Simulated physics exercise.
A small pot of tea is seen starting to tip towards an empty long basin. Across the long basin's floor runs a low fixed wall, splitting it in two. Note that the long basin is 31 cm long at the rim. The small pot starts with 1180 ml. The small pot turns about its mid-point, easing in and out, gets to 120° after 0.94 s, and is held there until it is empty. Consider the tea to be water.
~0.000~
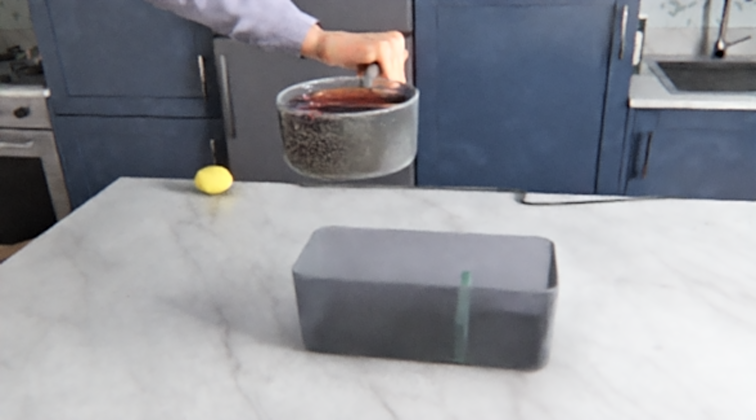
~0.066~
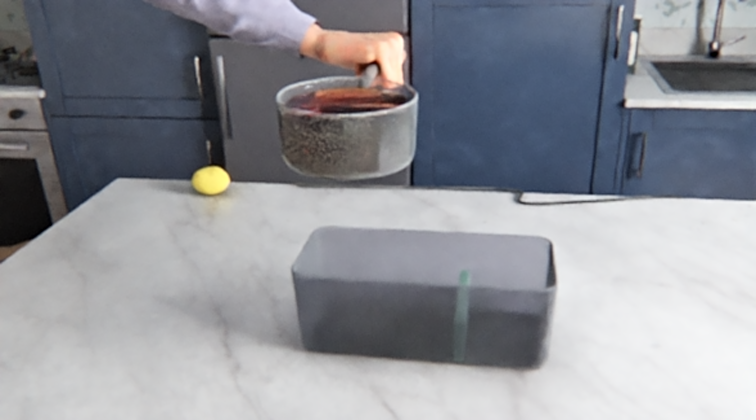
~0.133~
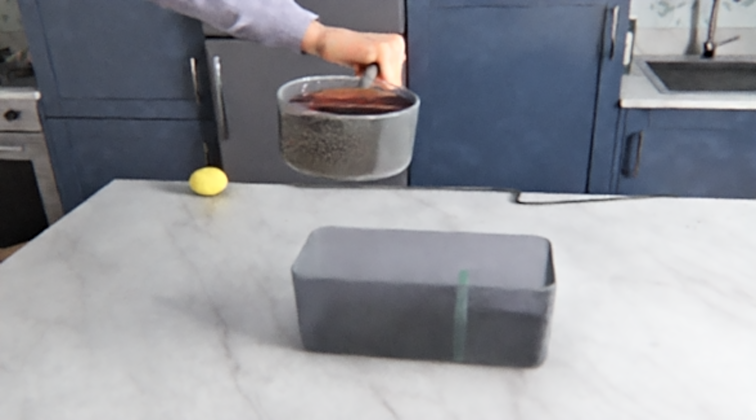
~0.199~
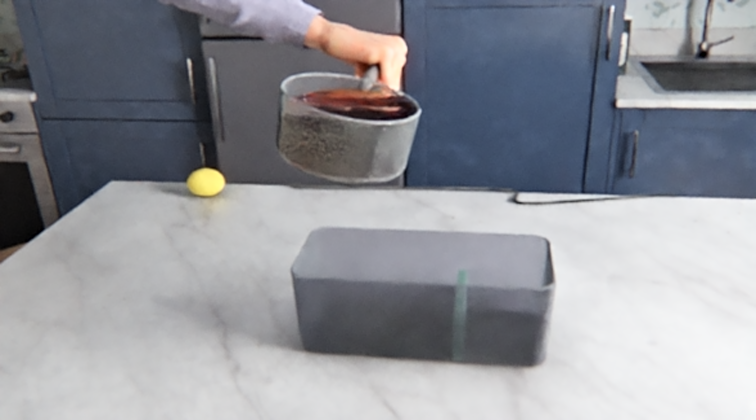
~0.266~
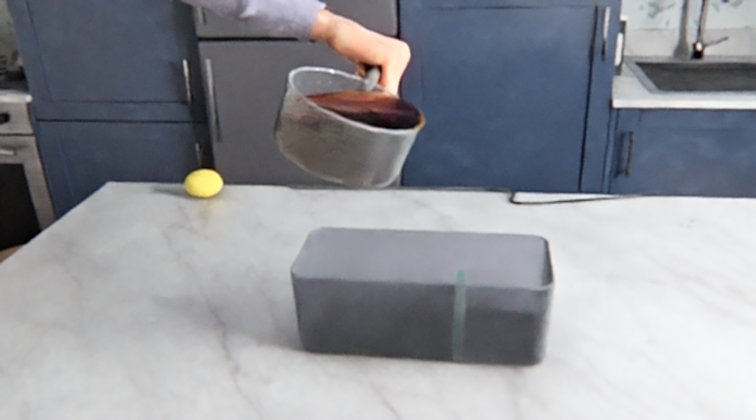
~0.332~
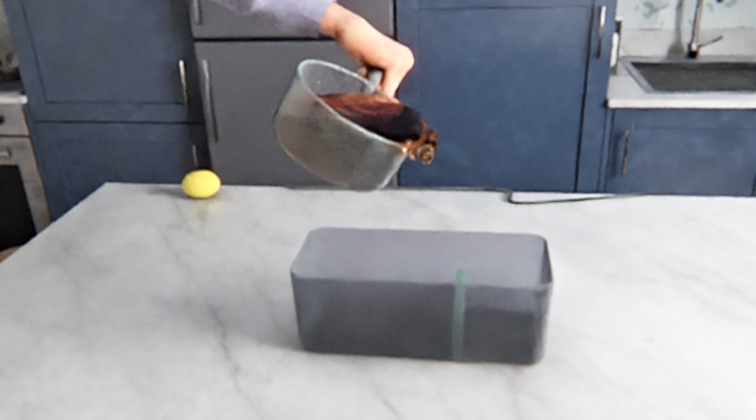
In a kitchen, a hand tilting a small pot of dark tea rightward above a long grey basin, liquid reaching over the rim.
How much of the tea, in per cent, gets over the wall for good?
39 %.
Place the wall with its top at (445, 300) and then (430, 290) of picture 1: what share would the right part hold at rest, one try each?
Some 50 in a hundred, then some 65 in a hundred.
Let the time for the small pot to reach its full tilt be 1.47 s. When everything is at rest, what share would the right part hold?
55 per cent.
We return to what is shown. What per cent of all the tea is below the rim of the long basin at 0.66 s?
Near 40 in a hundred.
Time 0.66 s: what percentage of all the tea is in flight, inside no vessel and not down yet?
I'd put it at about 40 percent.
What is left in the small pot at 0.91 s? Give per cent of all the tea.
Around 1 percent of it.
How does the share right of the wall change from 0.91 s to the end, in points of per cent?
There is a rise of about 10.
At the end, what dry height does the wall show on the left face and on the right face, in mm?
For the left, around 32 mm; for the right, around 20 mm.
By 0.66 s the tilt is 96° and 18 per cent is still to pour, 4 is left of the wall and 37 right of it.
By 0.91 s the tilt is 120° and 1 per cent is still to pour, 42 is left of the wall and 30 right of it.
By 1.16 s the tilt is 120° and 0 per cent is still to pour, 52 is left of the wall and 40 right of it.
By 1.44 s the tilt is 120° and 0 per cent is still to pour, 52 is left of the wall and 39 right of it.
At rest 52 per cent lies left of the wall, 39 right of it and 8 outside.
